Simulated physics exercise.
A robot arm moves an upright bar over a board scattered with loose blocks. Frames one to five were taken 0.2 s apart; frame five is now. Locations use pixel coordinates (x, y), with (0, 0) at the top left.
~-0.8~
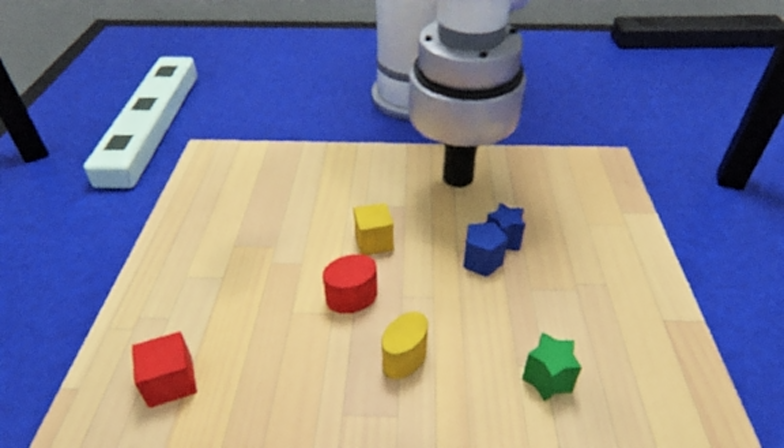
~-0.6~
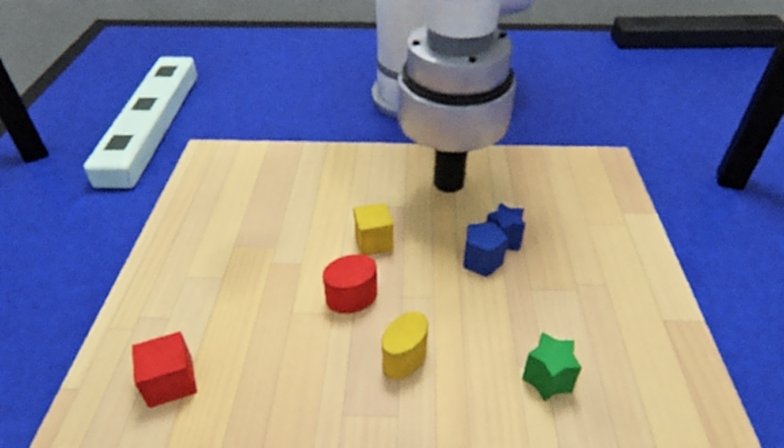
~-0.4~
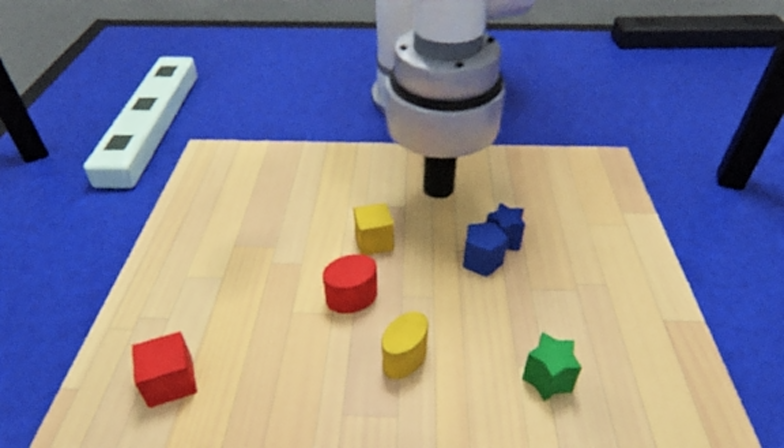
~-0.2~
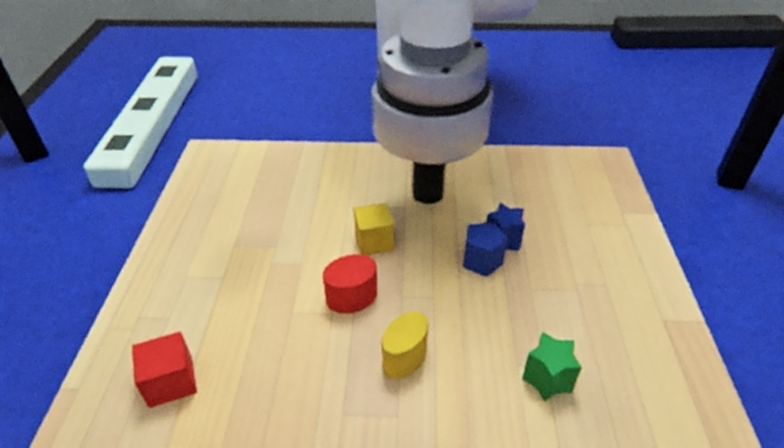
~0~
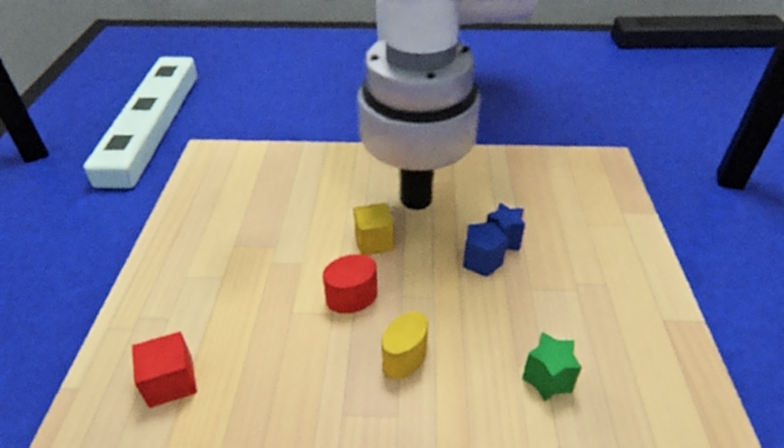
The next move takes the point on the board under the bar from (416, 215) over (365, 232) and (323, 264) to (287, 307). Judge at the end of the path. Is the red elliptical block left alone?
It seems not.
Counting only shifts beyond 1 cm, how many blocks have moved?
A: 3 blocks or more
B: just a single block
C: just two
Letter C.
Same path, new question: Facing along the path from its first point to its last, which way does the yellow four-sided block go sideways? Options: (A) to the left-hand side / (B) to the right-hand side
I choose A.
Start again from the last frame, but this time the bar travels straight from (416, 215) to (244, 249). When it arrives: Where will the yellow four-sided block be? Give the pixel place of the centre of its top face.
Its top centre is at about (349, 227).
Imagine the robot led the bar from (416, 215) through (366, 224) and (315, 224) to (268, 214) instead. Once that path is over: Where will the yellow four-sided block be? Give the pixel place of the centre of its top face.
It is at (355, 224).
On the path given first. One third of the way, bar at (363, 218); yellow four-sided block at (355, 231), turned 50° anticlockwise.
Two thirds of the way, bar at (320, 250); red elliptical block at (354, 290), turned 15° anticlockwise; yellow four-sided block at (335, 263).
At the end, bar at (284, 292); red elliptical block at (359, 299), turned 40° anticlockwise; yellow four-sided block at (327, 280), turned 140° anticlockwise; blue five-sided block unmoved.
